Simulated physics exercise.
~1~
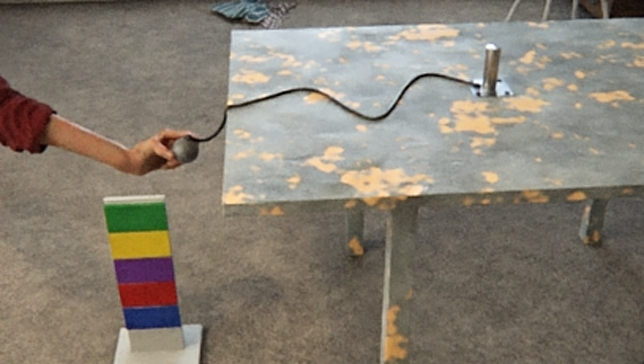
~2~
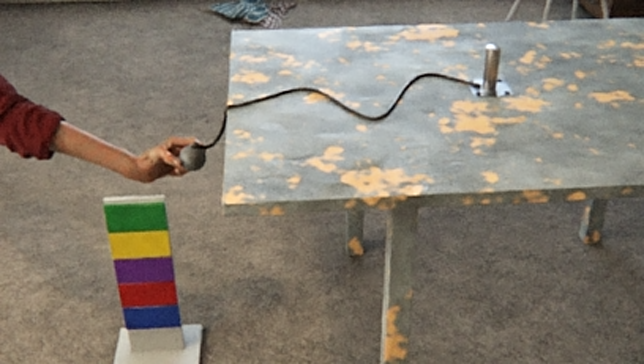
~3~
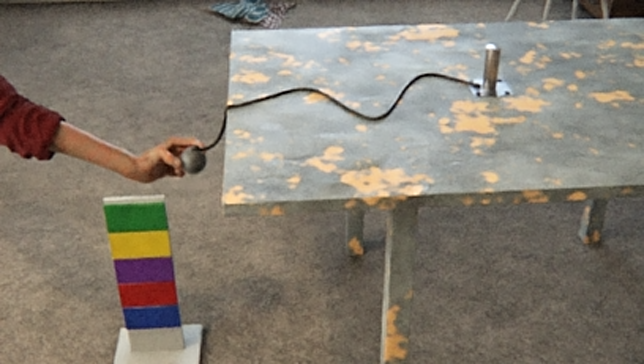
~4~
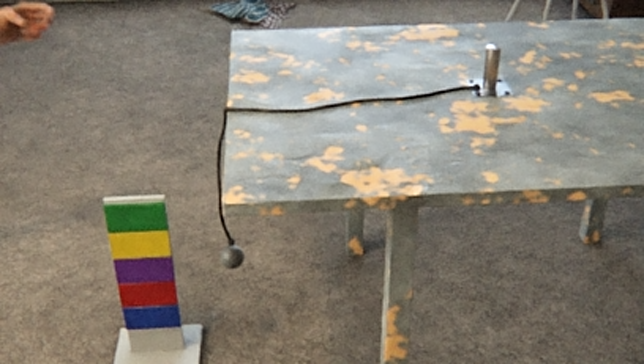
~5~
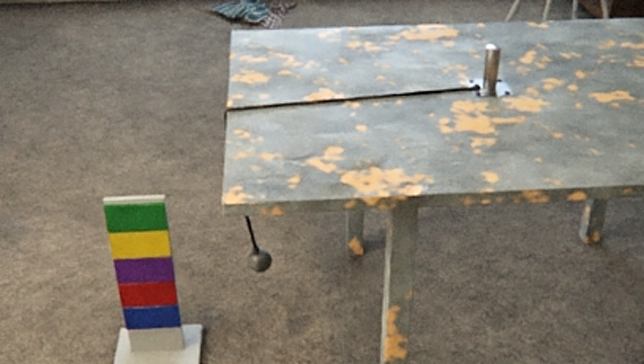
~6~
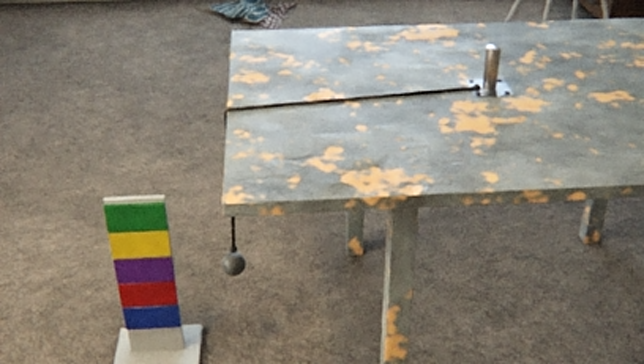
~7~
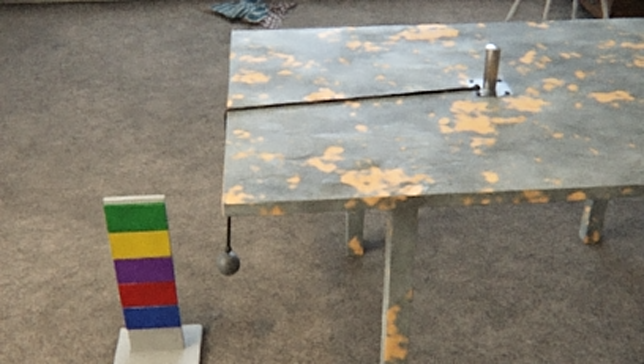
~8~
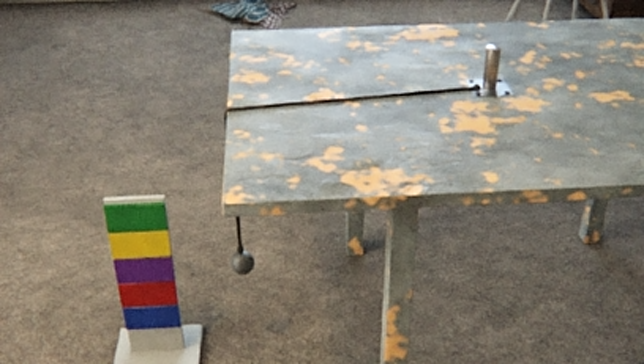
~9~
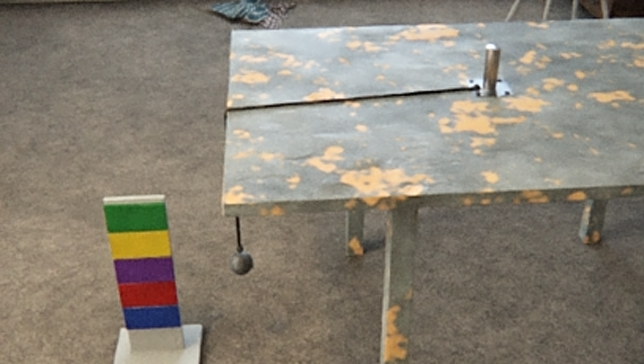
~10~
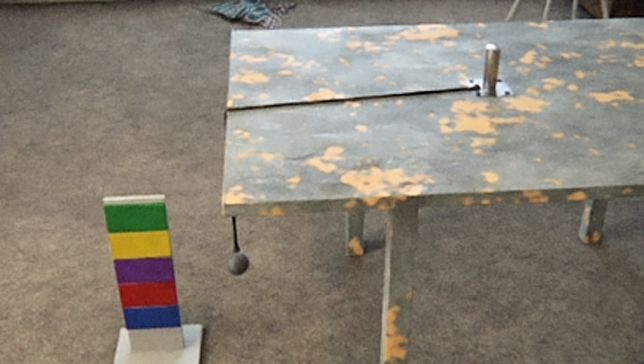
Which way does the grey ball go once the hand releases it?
It moves down, dropping below the end of the table until the cord holds it.
